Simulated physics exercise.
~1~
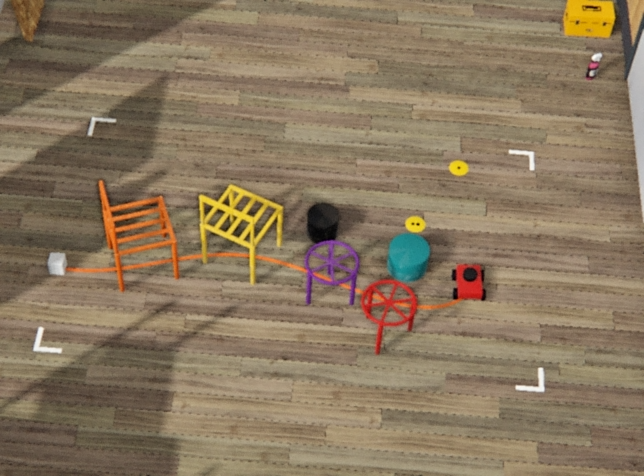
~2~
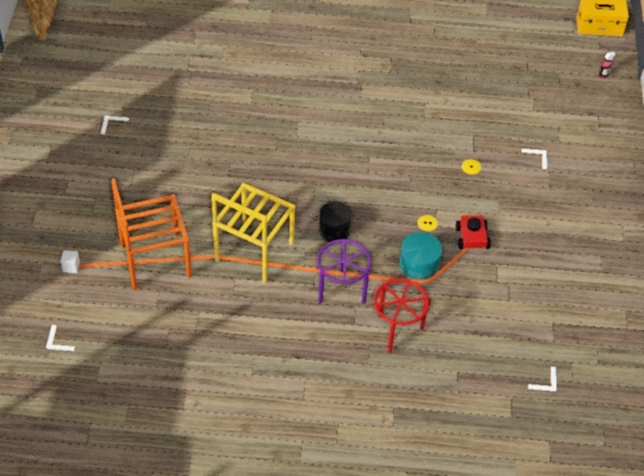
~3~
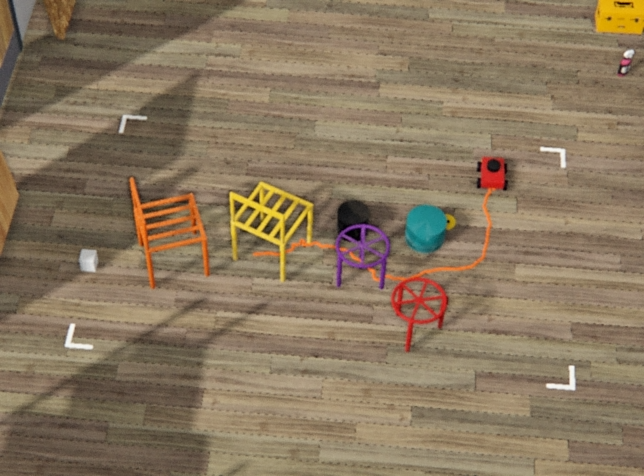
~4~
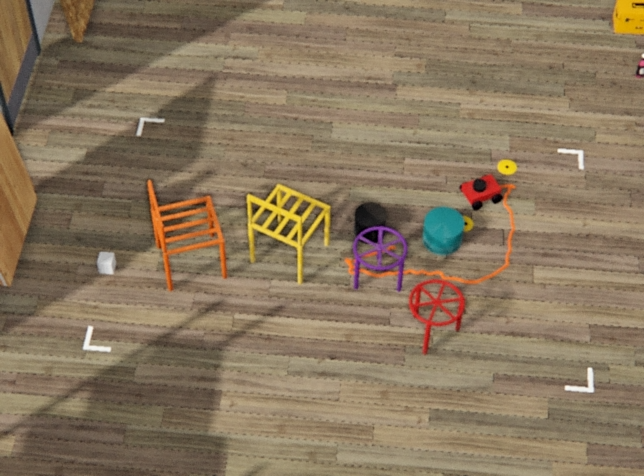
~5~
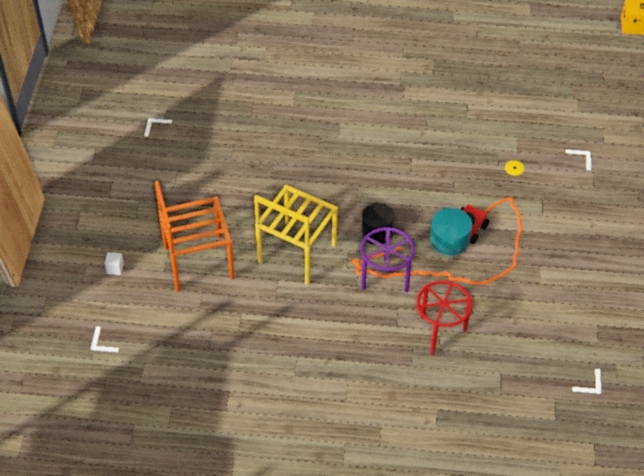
The video shows a small red cart trailing an orange lead past chairs, stools and tubs on a wooden floor, driving upward as the lead pulls free from a white block and shifts the teal tub slightly, then turning back and stopping beside the tub, partly hidden.
